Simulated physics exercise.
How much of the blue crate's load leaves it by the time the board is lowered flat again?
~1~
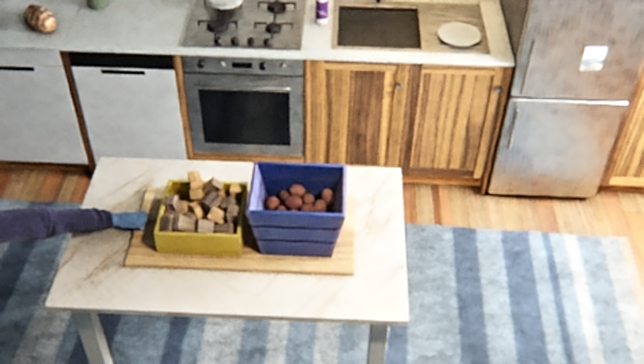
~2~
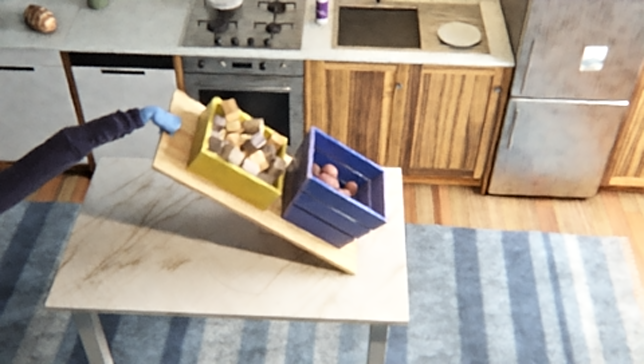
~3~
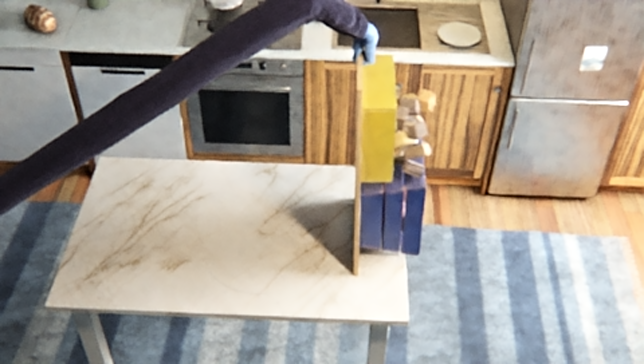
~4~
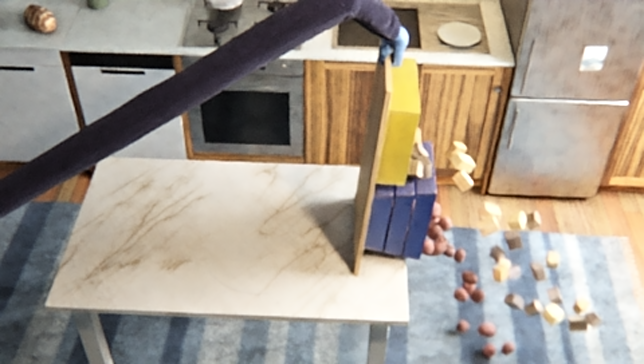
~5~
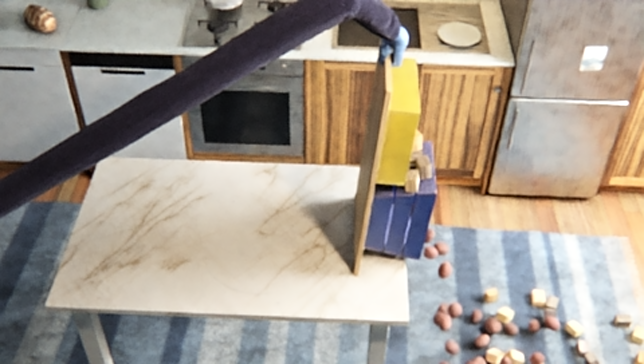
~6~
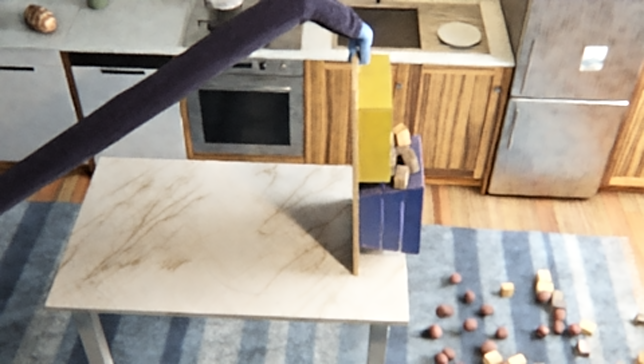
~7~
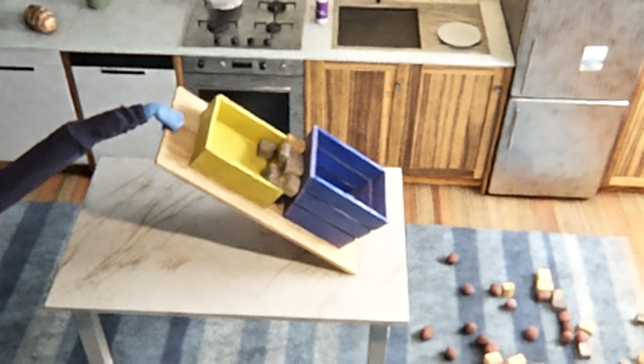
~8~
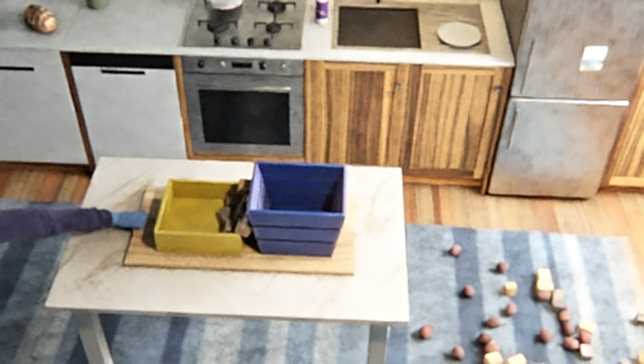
Well over half of the potatoes leave the blue crate, which looks empty once the board is back down on the table.
